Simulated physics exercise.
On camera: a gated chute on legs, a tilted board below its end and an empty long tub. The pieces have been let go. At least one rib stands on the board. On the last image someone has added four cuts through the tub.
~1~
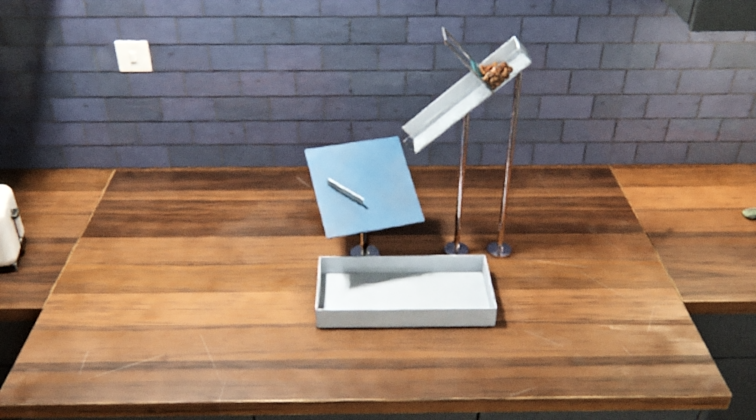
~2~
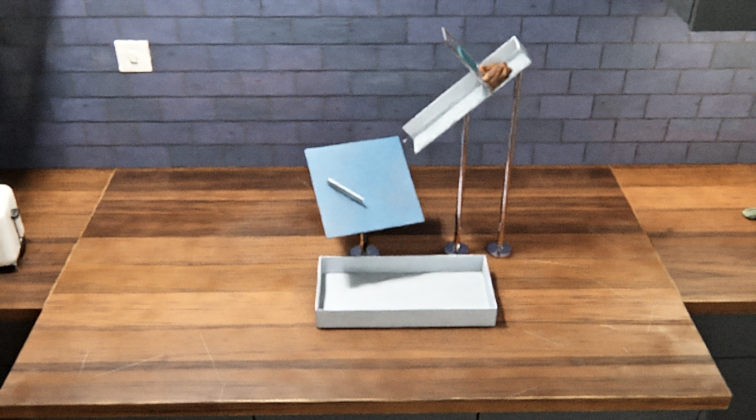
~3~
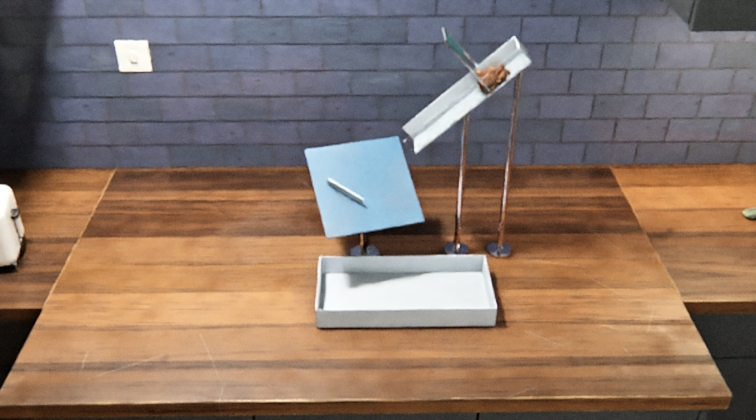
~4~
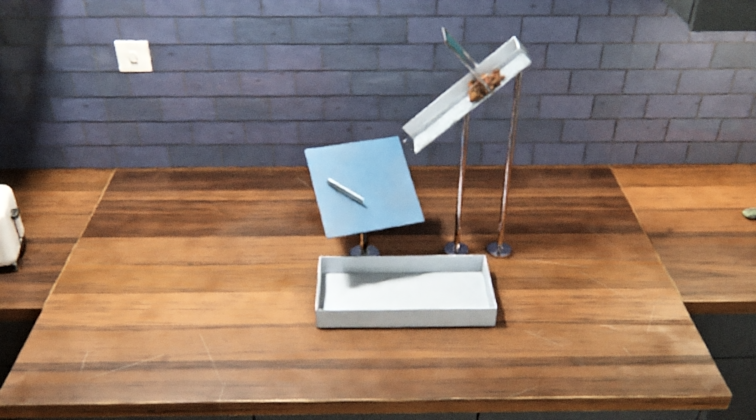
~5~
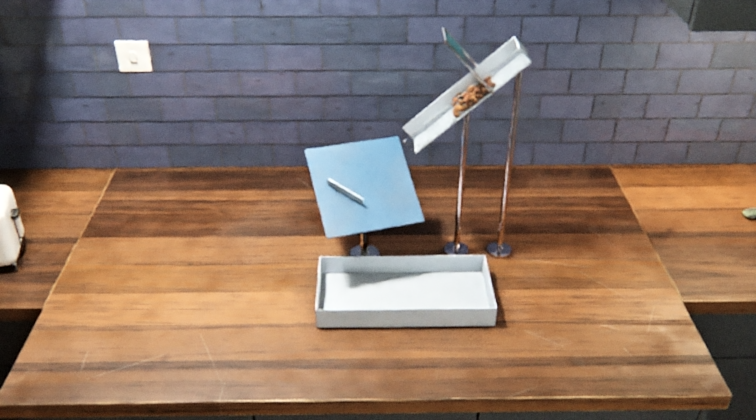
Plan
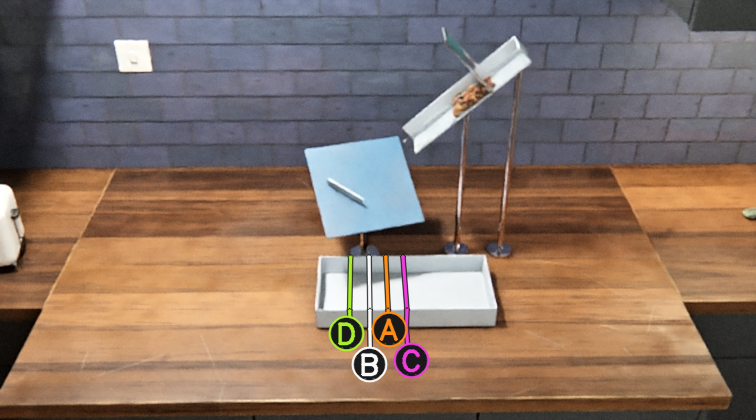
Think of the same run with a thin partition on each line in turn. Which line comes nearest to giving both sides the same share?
A works best here.
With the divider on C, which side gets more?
Left.
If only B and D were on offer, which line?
It is B.
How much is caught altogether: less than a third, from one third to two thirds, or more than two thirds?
More than two thirds.
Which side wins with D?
More lands on the right.
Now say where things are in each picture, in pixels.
In the first frame, load behind the gate at (495, 73), bits of dog kibble; lip of the chute at (415, 146), sloping fairly steeply.
In the second frame, middle of the board at (364, 185), tilted fairly steeply; middle of its low edge at (377, 229); of its high edge at (352, 143).
In the third frame, front corners of the tub at (316, 310) and (496, 308), empty; front of the load at (483, 87).
In the fourth frame, middle of the load at (484, 86); its front at (470, 93), about a quarter of the way to the lip; rib from (328, 179) to (364, 199).
In the fifth frame, middle of the load at (473, 95); its front at (454, 110), about half of the way to the lip.
On the marked copy, line A crosses the front rim at (388, 309); line B crosses the front rim at (369, 309); line C crosses the front rim at (406, 309); line D crosses the front rim at (349, 309).
With A, of what is caught, about half on the left of the divider, about half on the right.
With B, of what is caught, about a quarter on the left of the divider, most on the right.
With C, of what is caught, nearly all on the left of the divider, a small part on the right.
With D, of what is caught, a small part on the left of the divider, nearly all on the right.
